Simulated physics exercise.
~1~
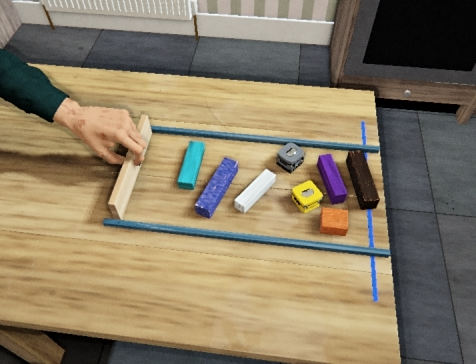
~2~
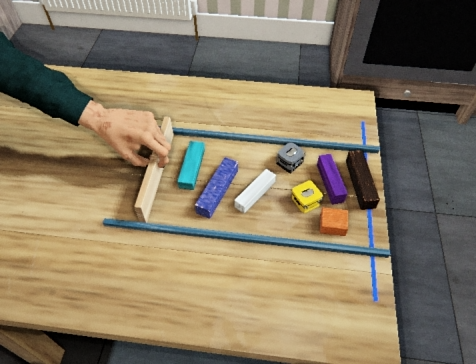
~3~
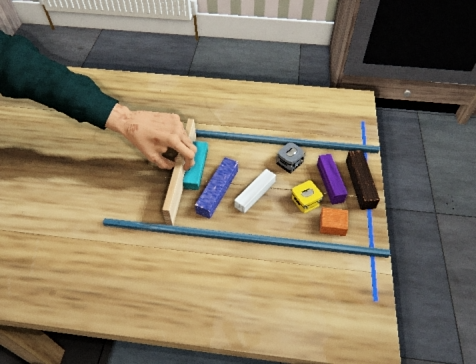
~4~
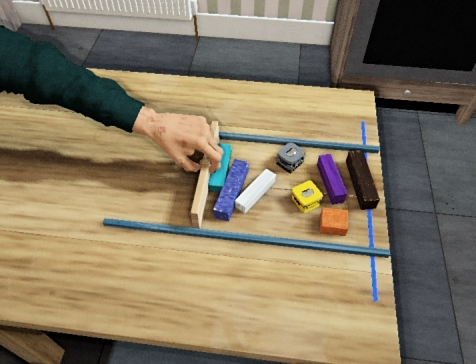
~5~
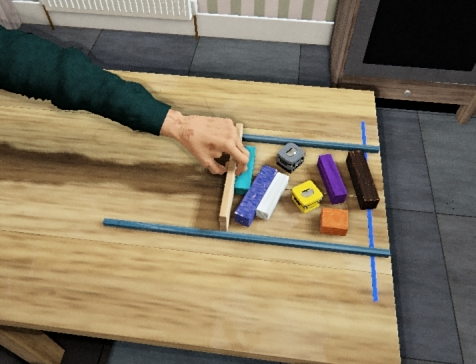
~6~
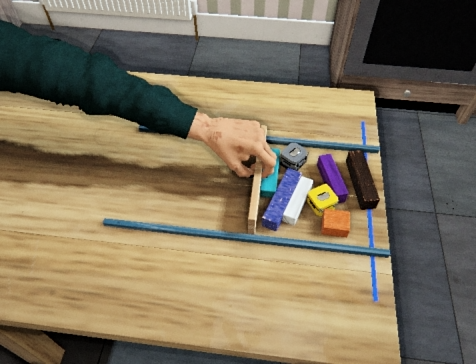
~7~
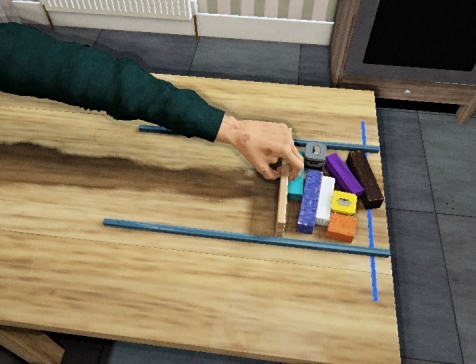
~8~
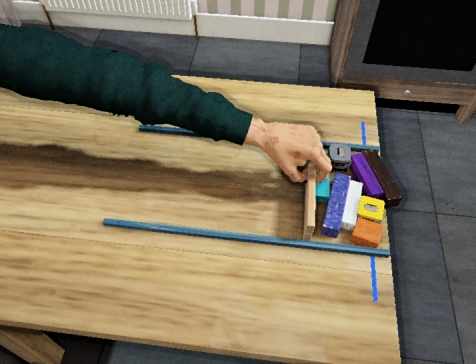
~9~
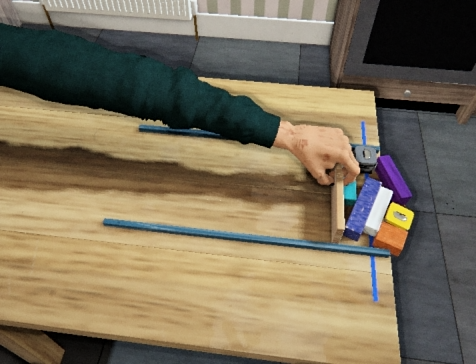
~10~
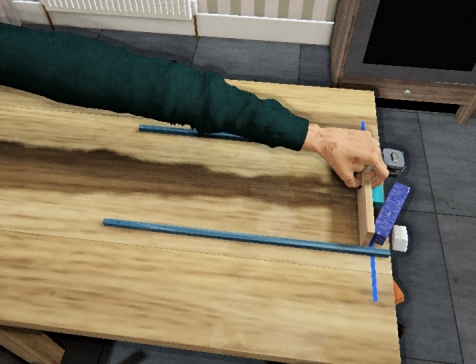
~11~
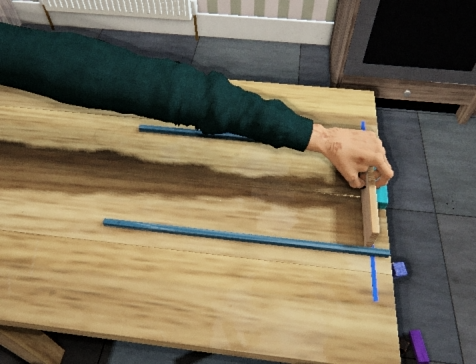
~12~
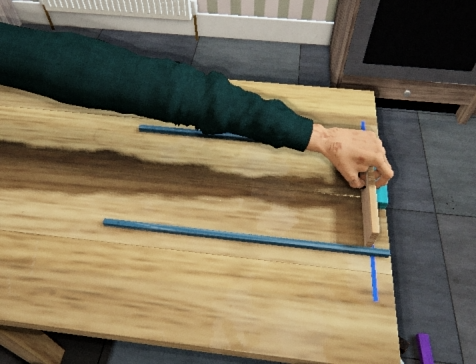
The clip opens on a wooden table where a hand in a dark green sleeve holds a board upright behind a scatter of colourful bars and blocks, between two blue rods. The hand slides the board to the right, gathering first the turquoise stick, then the speckled blue bar and the white stick. The pieces bunch together and are pushed past the blue tape, and the black bar goes over the edge first. The others tumble after it until the board stops at the tape. Only the turquoise stick stays on the table, while the purple stick lies on the floor.
